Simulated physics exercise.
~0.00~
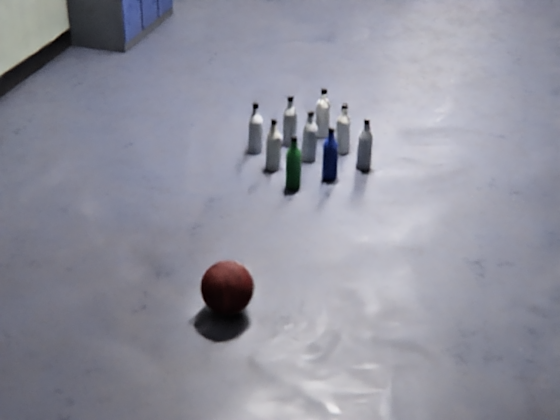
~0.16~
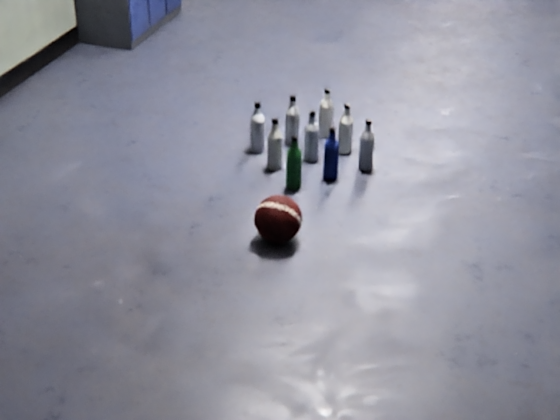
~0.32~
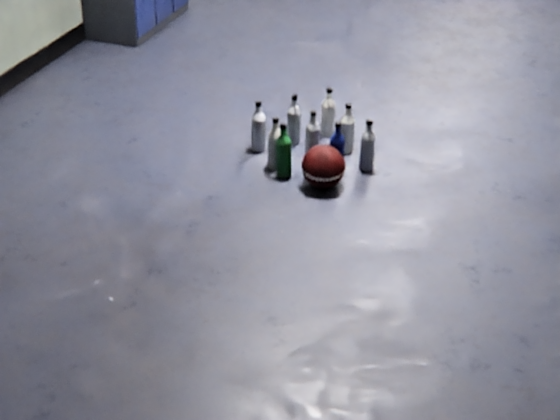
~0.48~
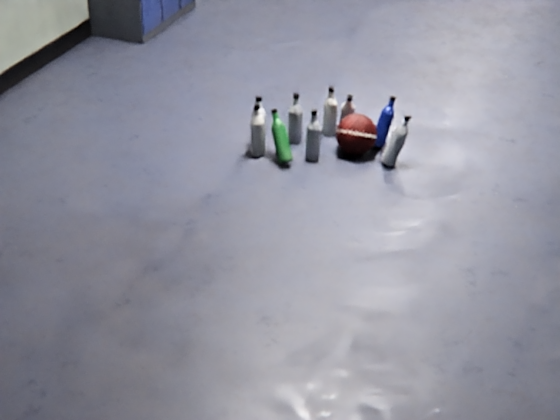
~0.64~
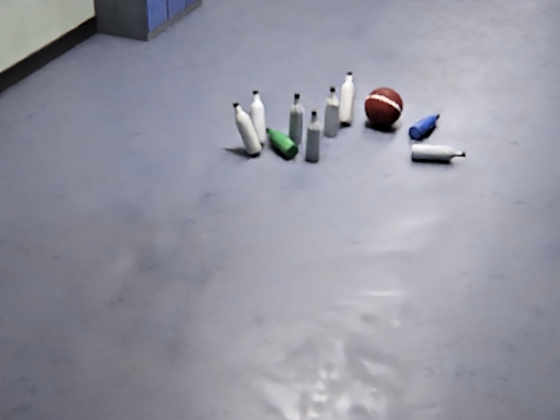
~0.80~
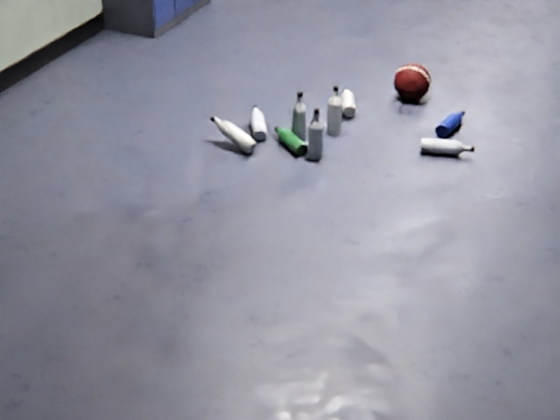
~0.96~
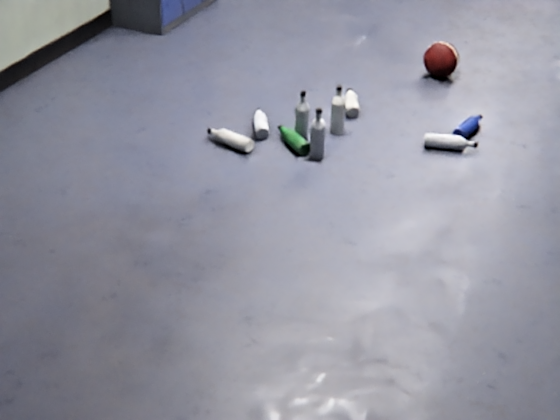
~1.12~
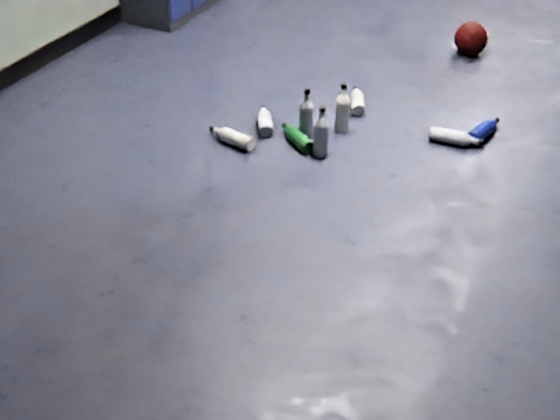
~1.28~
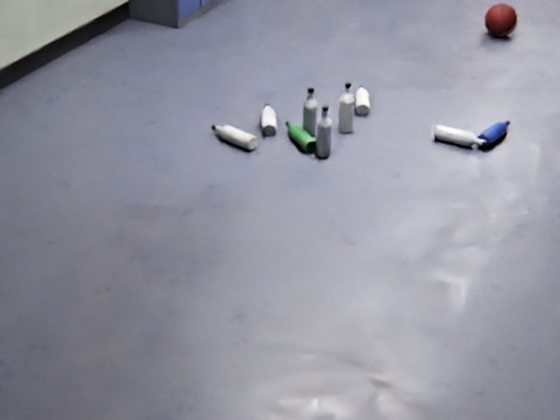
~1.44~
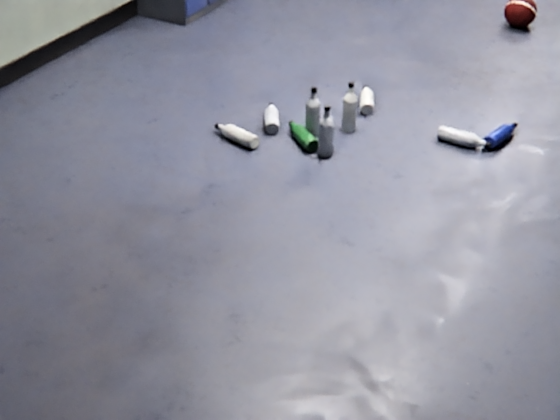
A smooth grey-blue floor is seen from above at an angle, with a pale wall and a blue and grey cabinet at the upper left. Nine capped bottles stand in a diamond, mostly whitish and grey, with a green one and a blue one near the front, while a dark red ball with a pale stripe rolls toward them from the lower left. It strikes the front of the group, knocking the green bottle left and the blue one right. The ball pushes on through, and more bottles topple. It rolls away toward the upper right, leaving three grey bottles standing among the fallen ones.
